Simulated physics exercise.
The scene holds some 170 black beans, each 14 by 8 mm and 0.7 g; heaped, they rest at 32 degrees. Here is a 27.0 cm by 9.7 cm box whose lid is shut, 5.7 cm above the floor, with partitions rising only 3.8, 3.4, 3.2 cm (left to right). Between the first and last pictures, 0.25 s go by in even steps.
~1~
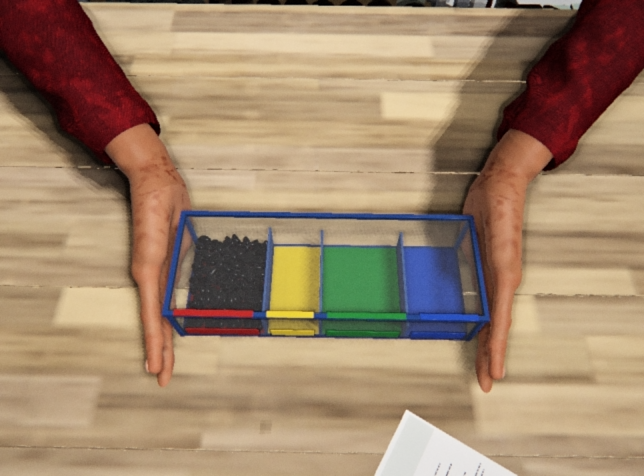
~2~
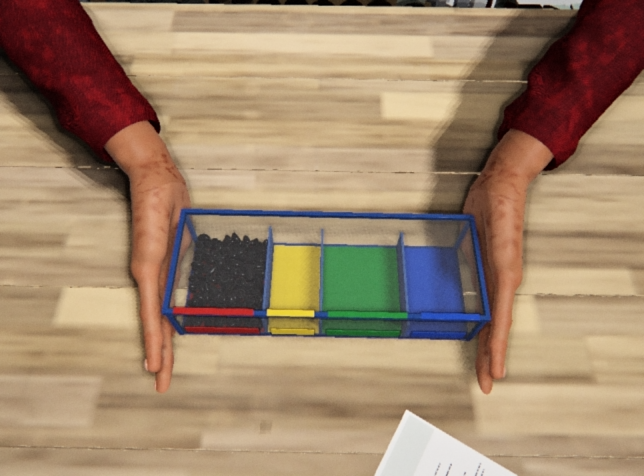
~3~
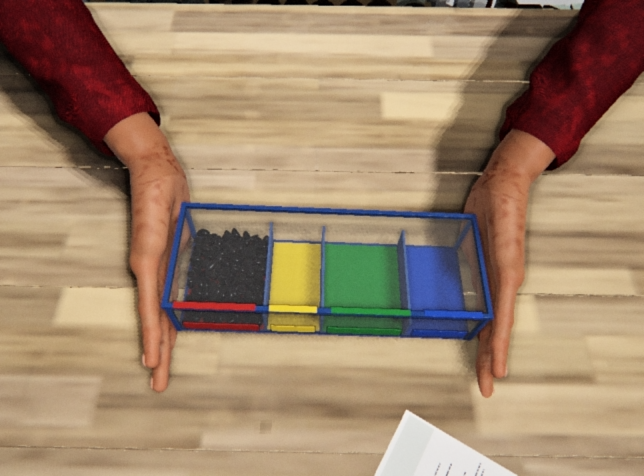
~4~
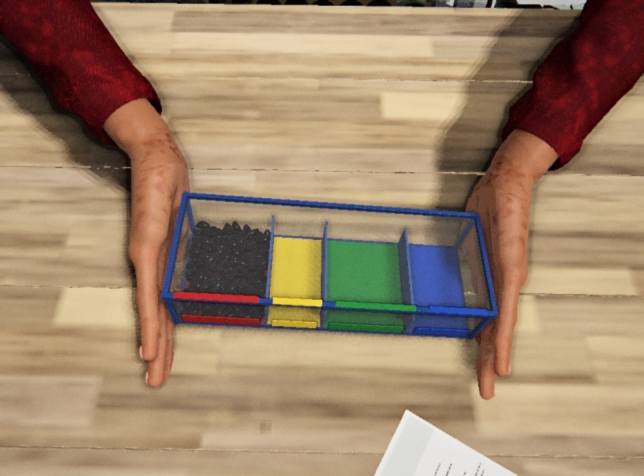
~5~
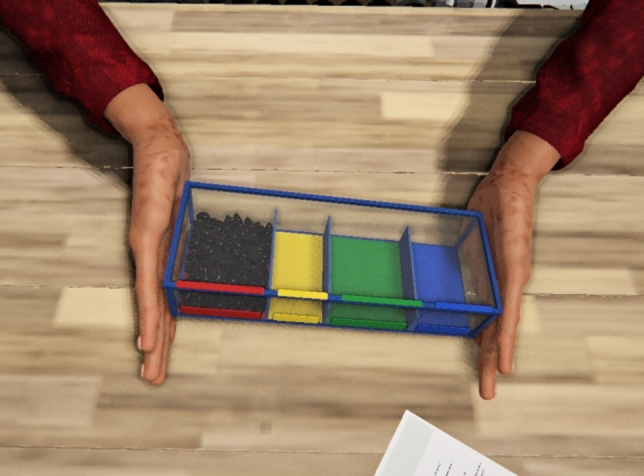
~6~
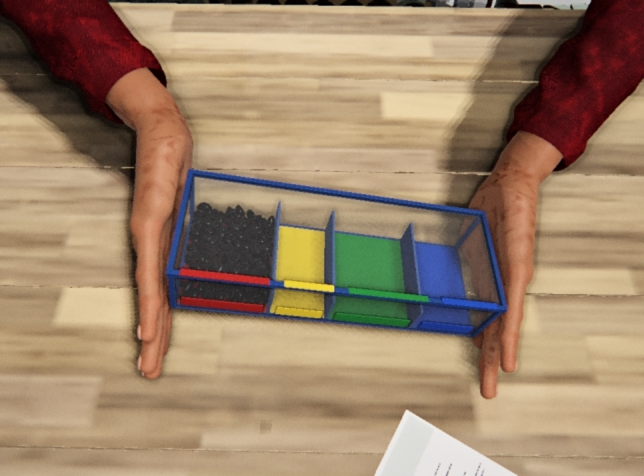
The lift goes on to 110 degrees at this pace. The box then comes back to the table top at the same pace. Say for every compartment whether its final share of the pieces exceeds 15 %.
Red compartment: Exceeds, blue compartment: Exceeds, green compartment: Does not exceed, yellow compartment: Does not exceed.
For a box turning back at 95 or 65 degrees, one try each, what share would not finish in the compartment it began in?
Some 40 and some 15 per cent, respectively.
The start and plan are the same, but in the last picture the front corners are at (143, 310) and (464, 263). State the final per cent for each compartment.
Red 100 %, blue 0 %, green 0 %, yellow 0 %.
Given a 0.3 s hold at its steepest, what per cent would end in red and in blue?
Result - red: 40 %, blue: 55 %.
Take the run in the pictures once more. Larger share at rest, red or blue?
Answer: Blue.
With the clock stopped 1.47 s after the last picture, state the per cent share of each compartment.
Shares - red: 55; blue: 30; green: 10; yellow: 10.
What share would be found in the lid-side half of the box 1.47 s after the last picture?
Around 70 %.
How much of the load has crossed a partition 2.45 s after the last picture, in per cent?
I'd say around 55 per cent.
Then, 1.47 s after the last picture, tilt 110 degrees; red 55 %, blue 30 %, green 10 %, yellow 10 %.
Then, 2.45 s after the last picture, tilt 51 degrees; red 45 %, blue 55 %.
Then, 3.41 s after the last picture, tilt 0 degrees; red 40 %, blue 55 %.
In the end, red 40 %, blue 55 %, green 0 %, yellow 0 %.
